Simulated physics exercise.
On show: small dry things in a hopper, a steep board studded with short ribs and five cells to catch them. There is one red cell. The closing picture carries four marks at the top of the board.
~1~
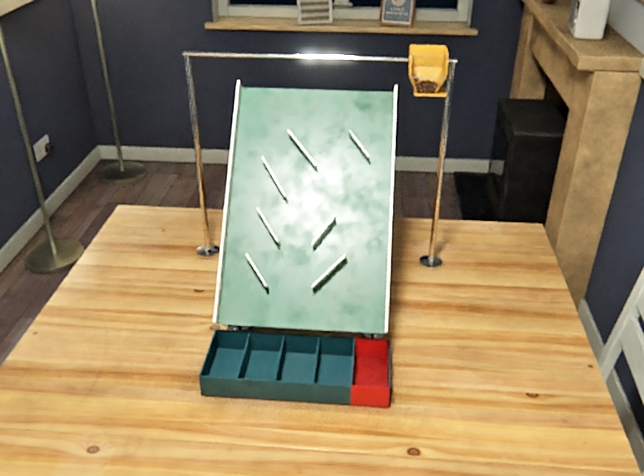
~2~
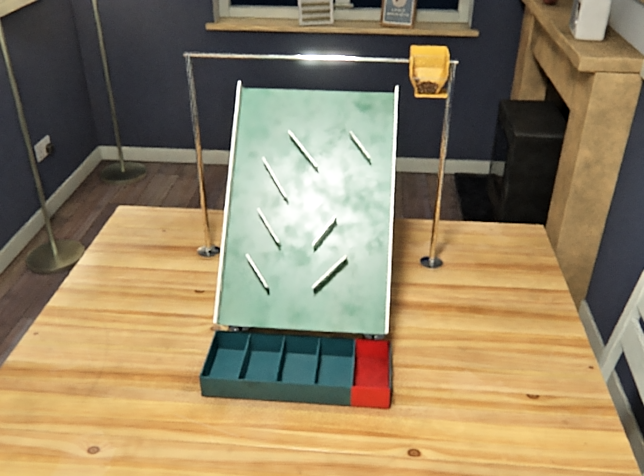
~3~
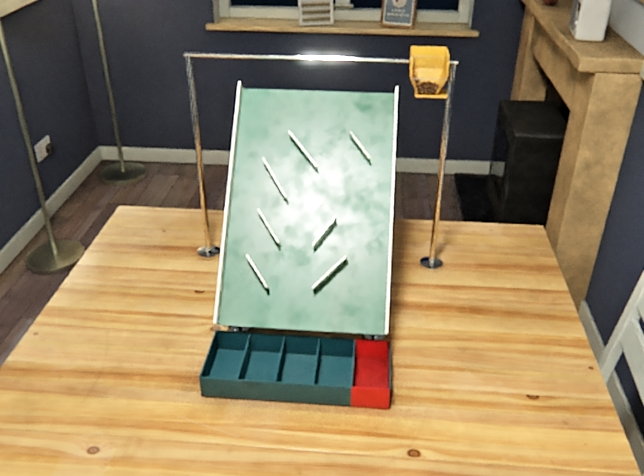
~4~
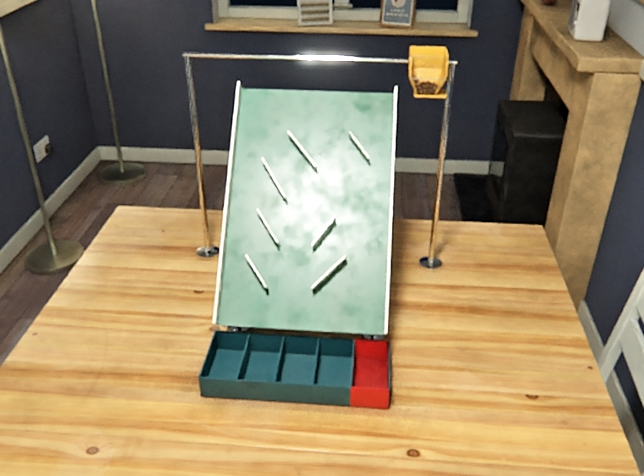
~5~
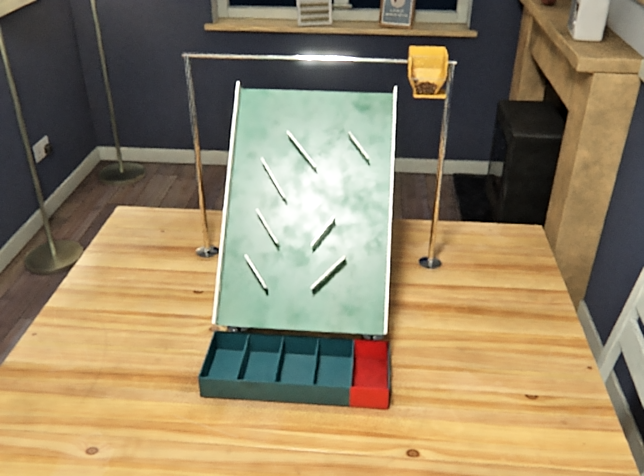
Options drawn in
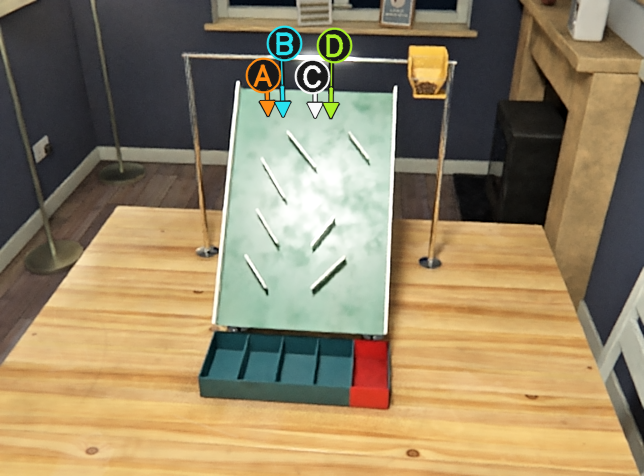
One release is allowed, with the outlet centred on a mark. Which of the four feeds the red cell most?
The answer is mark C.
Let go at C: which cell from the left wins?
The fifth from the left.
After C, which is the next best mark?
D.
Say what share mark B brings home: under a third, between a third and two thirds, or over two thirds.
Mark B gives under a third.
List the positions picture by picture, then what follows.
The first frame shows hopper at (427, 83), chocolate balls, door shut.
The second frame shows ribs (289, 131) to (317, 166), (350, 132) to (370, 158), (263, 157) to (286, 197).
The third frame shows ribs (258, 209) to (278, 242), (313, 245) to (335, 216), (247, 255) to (267, 287).
The fourth frame shows ribs (312, 288) to (346, 256).
The fifth frame shows red cell at (369, 397), number 5 of 5 from the left.
On the marked copy, mark A meets the board at (267, 110); mark B meets the board at (283, 111); mark C meets the board at (315, 112); mark D meets the board at (330, 112).
For mark A, none in the red cell, most in other cells, a small part outside the box.
For mark B, a small part in the red cell, about two thirds in other cells, about a quarter outside the box.
For mark C, about half in the red cell, about a third in other cells, a small part outside the box.
For mark D, about a quarter in the red cell, about two thirds in other cells, a small part outside the box.
